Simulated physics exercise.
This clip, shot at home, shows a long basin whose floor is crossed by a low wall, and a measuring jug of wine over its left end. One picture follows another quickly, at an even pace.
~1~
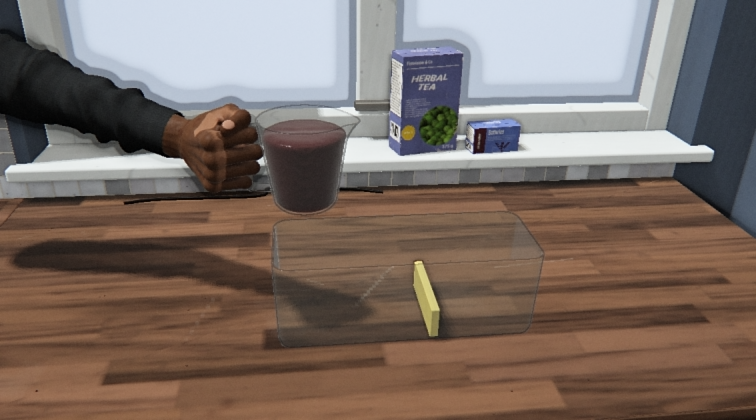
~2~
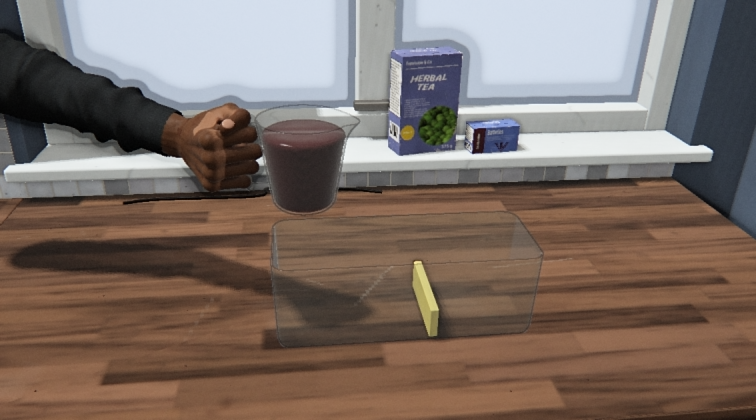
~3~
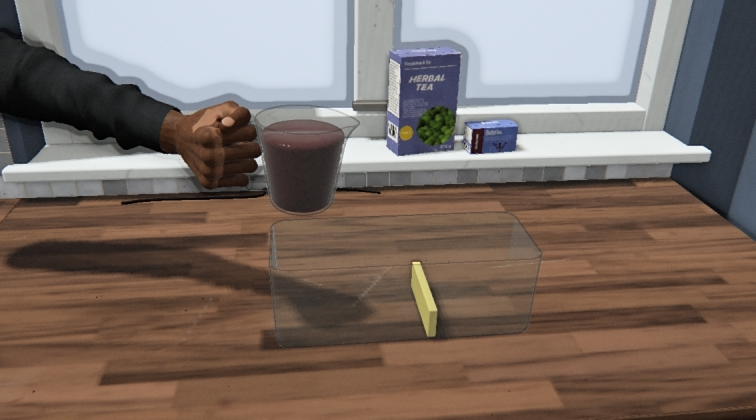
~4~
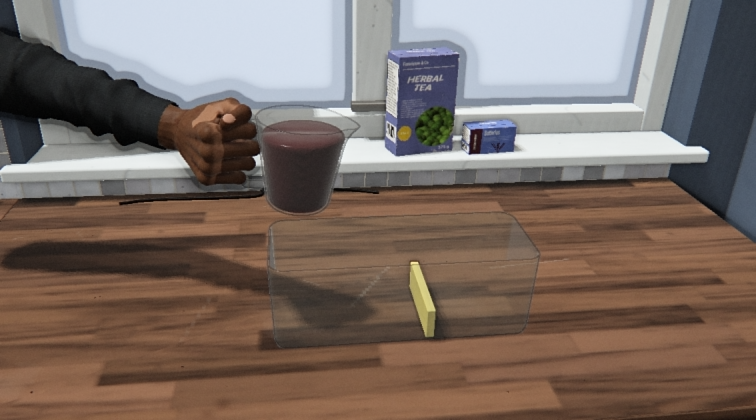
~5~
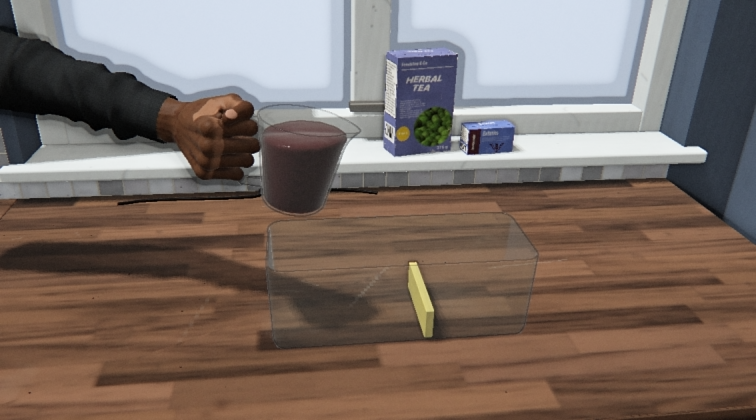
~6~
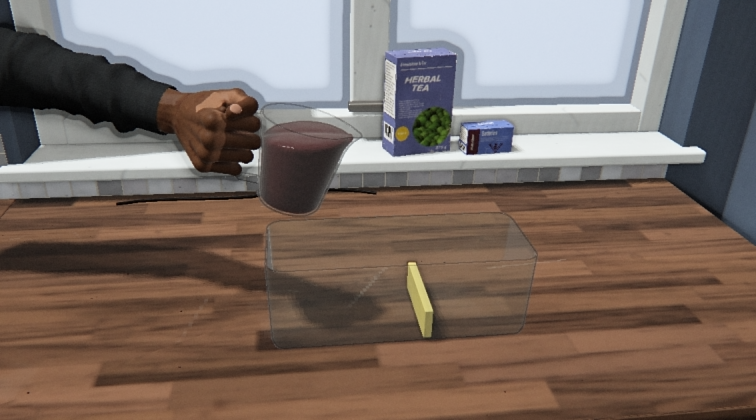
At first, a hand in a dark sleeve holds a clear jug of dark red wine upright above the left end of a long transparent basin with a low yellow wall across its floor. Then the jug slowly leans to the right, tilting slightly more while the wine stays inside.
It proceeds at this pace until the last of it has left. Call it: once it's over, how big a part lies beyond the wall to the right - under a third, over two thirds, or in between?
Under a third.
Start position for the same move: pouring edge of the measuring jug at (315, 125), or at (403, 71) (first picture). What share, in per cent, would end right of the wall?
First try: About 5 %; second try: About 90 %.
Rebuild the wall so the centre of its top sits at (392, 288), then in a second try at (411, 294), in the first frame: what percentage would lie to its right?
The first placement leaves close to 75 per cent, the second close to 45 per cent.
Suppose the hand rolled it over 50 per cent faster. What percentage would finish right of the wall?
It comes to around 10 per cent.
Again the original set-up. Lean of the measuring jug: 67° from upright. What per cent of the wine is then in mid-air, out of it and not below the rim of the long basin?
Around 20 in a hundred, more or less.
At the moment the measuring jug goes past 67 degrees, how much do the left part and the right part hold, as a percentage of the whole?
Left part 10 %; right part 0 %.
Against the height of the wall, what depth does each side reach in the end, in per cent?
Left 50 per cent, right 10.
A moment on, the measuring jug is tipped part way and 71 per cent is still to pour, 10 is left of the wall and 1 right of it.
Next, the measuring jug is tipped on its side and 17 per cent is still to pour, 64 is left of the wall and 6 right of it.
Then the measuring jug is tipped right over and 0 per cent is still to pour, 89 is left of the wall and 9 right of it.
Later the measuring jug is tipped right over and 0 per cent is still to pour, 90 is left of the wall and 9 right of it.
At rest 90 per cent lies left of the wall, 9 right of it and 1 outside.
